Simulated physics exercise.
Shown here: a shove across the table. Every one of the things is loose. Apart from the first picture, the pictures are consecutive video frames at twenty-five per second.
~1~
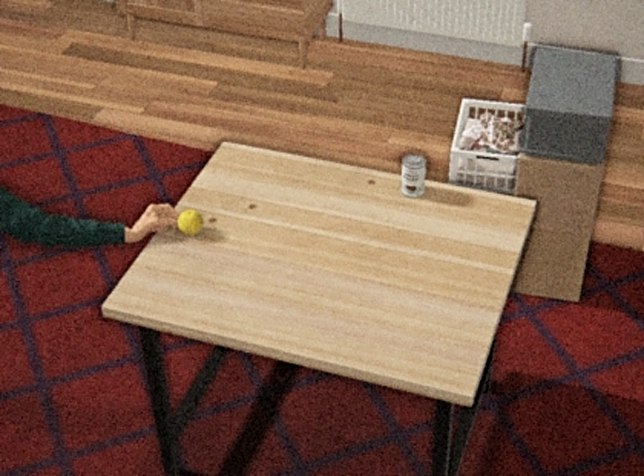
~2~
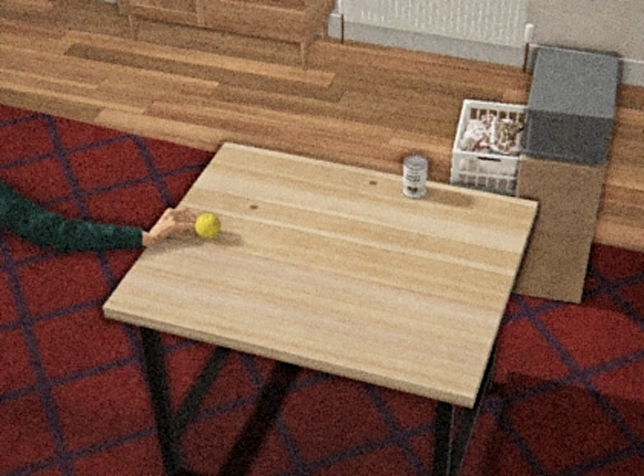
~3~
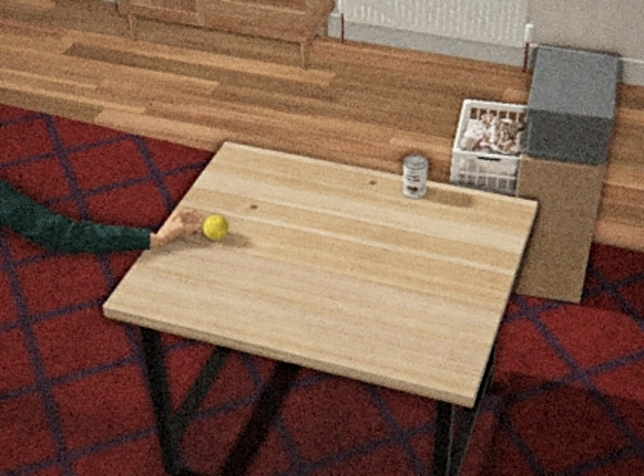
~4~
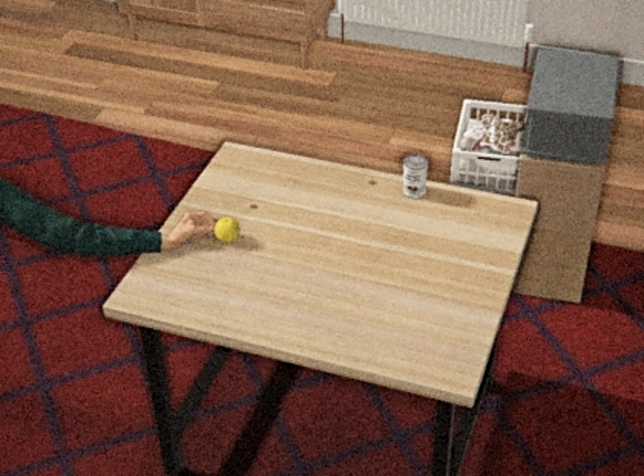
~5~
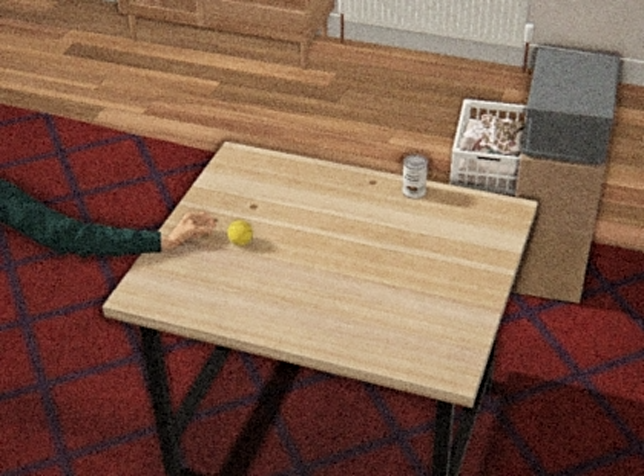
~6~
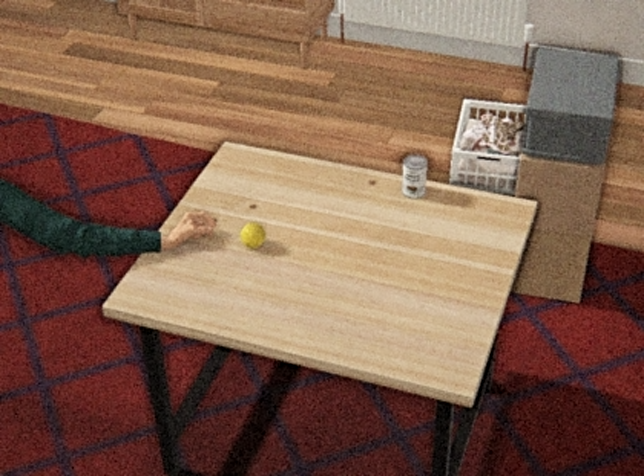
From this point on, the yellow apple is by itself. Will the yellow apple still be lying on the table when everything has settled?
No, you'll see it isn't on the table when it's all over.
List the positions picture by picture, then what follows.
Under the hand; yellow apple (191, 222), in the first picture.
Under the hand; yellow apple (208, 226), in the second picture.
Under the hand; yellow apple (216, 228), in the third picture.
Yellow apple (228, 230), in the fourth picture.
Yellow apple (241, 233) moved a little, in the fifth picture.
Yellow apple (253, 236) moved about its own width, in the sixth picture.
Then, 0.30 s later than the last frame, yellow apple moved well along near (351, 257).
Then, 0.70 s later than the last frame, yellow apple moved well along near (481, 285).
Then, 1.10 s later than the last frame, yellow apple now off the table.
When it is over, off the table, yellow apple.
